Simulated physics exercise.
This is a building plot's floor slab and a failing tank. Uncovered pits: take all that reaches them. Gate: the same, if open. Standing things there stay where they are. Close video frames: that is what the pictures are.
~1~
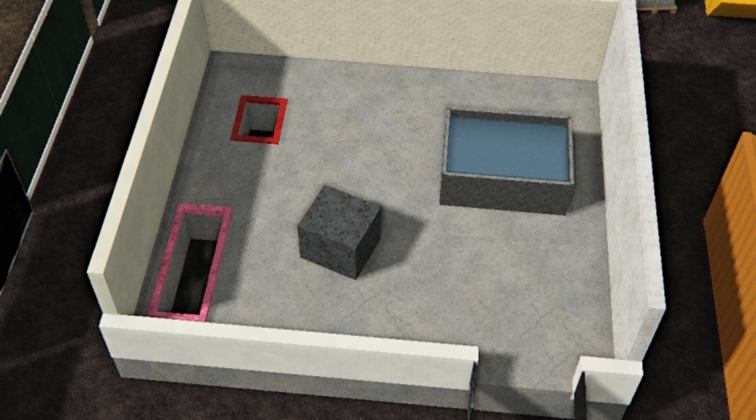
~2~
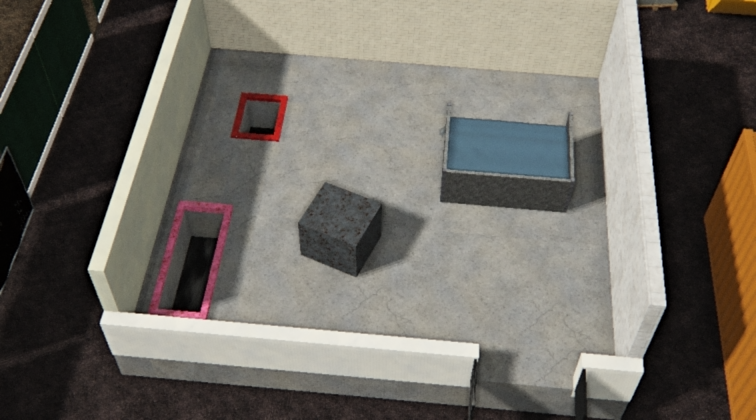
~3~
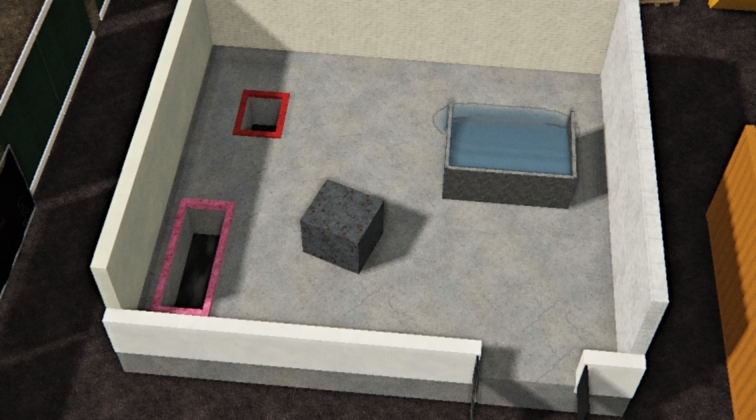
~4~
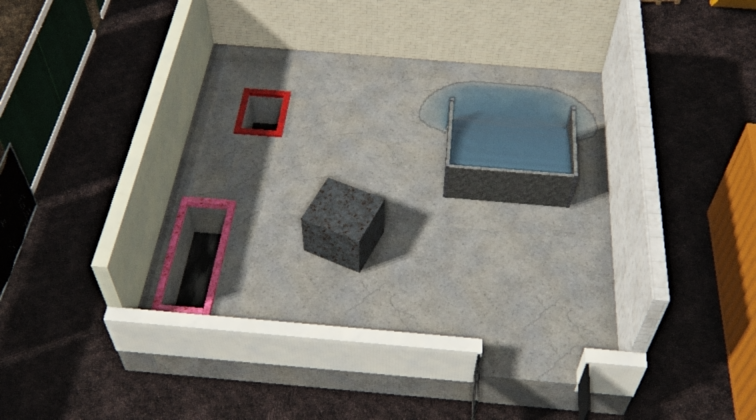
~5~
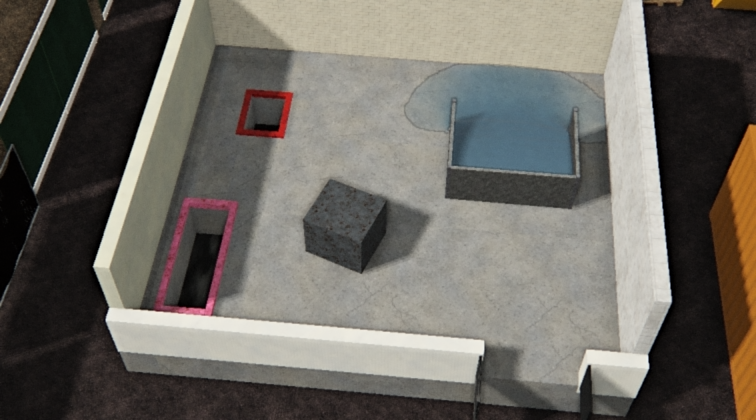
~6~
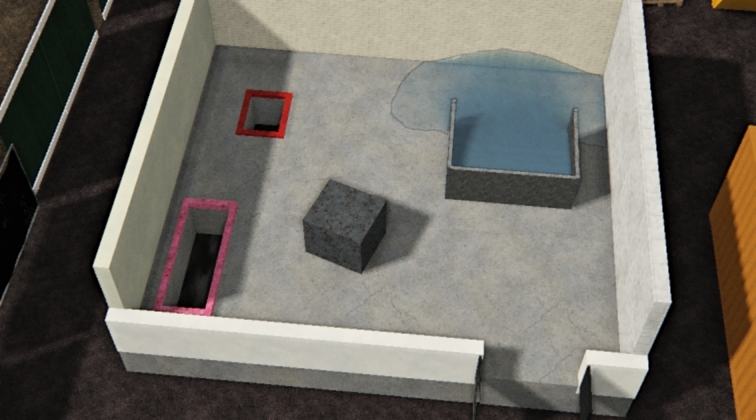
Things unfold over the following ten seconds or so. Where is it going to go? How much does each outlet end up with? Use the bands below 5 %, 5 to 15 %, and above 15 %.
Once it settles, the gate ends up with 5 to 15 %, the red pit ends up with 5 to 15 %, the pink pit ends up with below 5 %.
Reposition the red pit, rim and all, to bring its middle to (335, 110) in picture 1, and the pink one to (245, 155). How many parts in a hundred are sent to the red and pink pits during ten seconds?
Red 12%, pink 0%.
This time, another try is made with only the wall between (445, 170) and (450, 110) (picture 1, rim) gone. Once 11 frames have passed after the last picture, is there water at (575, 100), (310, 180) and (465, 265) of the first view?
Unsoaked, then soaked, then unsoaked.
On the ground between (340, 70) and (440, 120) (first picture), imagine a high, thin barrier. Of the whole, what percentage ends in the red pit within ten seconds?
Result, red pit: Some 0 percent of the total.
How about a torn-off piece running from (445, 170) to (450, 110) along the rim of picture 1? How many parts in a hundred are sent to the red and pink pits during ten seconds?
Red 25 %, pink 6 %.
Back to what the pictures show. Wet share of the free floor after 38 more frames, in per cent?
Roughly 70 %.
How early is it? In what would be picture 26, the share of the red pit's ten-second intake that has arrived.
Close to 30 out of every hundred.
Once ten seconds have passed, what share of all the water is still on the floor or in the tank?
Estimate: Close to 82 %.
A moment on, water covers 15 % of the floor; the gate 0 %, the red pit 0 %, the pink pit 0 %.
Next, water covers 25 % of the floor; the gate 0 %, the red pit 0 %, the pink pit 0 %.
Then, water covers 50 % of the floor; the gate 0 %, the red pit 2 %, the pink pit 0 %.
Later, water covers 70 % of the floor; the gate 6 %, the red pit 6 %, the pink pit 0 %.
In the end, water covers 85 % of the floor; the gate 10 %, the red pit 8 %, the pink pit 1 %.
